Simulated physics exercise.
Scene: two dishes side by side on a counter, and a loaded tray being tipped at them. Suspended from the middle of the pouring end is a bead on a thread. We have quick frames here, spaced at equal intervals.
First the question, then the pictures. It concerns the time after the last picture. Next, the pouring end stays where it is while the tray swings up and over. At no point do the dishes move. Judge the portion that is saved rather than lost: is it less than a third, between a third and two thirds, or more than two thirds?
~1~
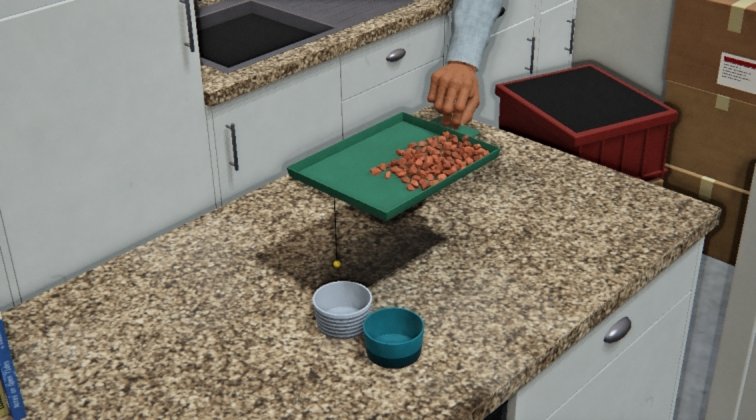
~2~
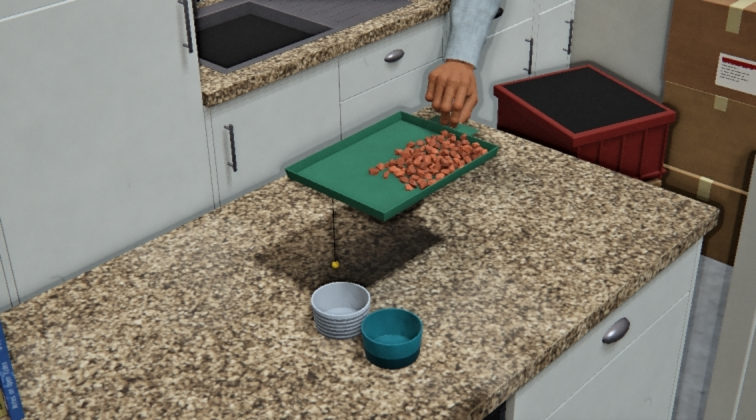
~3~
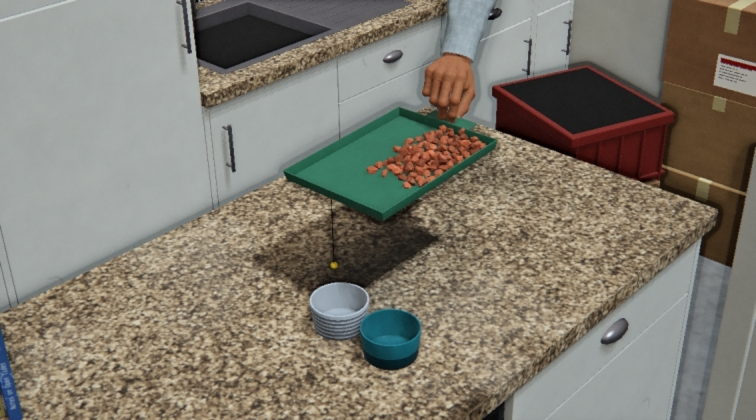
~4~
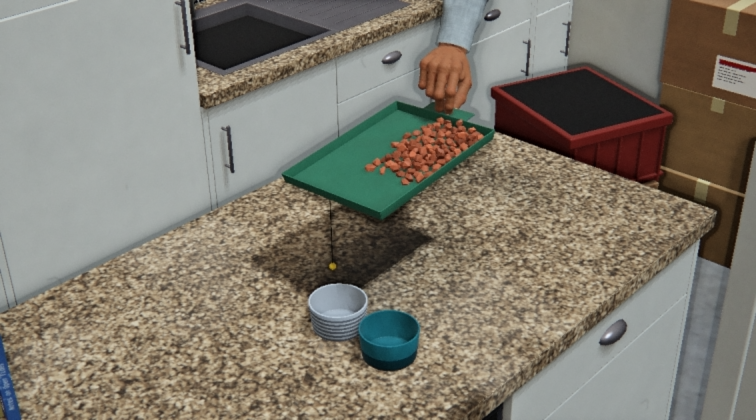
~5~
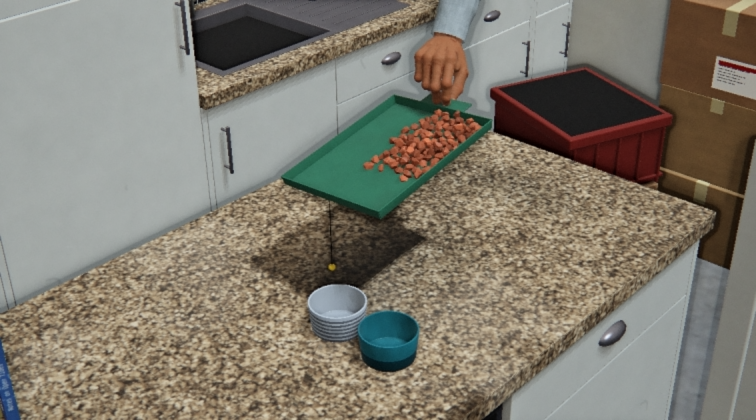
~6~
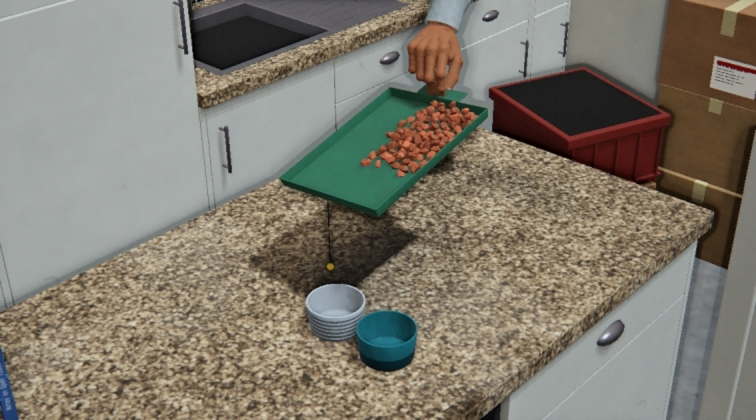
Lowest range.
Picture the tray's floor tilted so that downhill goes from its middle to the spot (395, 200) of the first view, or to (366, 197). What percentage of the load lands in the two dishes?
Respectively close to 10 and 60 in a hundred.
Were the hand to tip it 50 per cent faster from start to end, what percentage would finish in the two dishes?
Around 0 percent.
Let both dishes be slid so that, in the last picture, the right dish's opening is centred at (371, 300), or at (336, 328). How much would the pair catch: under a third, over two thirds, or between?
The two tries give, in order: Under a third; below one third.
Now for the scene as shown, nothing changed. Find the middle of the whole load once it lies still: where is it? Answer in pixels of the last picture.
Roughly at (260, 291).
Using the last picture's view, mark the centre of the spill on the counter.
Approximately (260, 291).
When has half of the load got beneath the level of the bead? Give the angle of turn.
Roughly 75°.
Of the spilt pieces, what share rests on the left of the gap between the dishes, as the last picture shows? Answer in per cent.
Left fraction: Around 100 per cent.
Shortly afterwards, tray tipped steeply; all but a few on the tray; a little in the air.
Next, tray tipped right over; near a third on the tray; near two thirds outside both; only a few in the air.
Some moments later, tray tipped past a quarter turn; the whole lot outside both.
In the end, tray tipped past a quarter turn; none at all in the right dish; none at all in the left dish; the whole lot outside both.
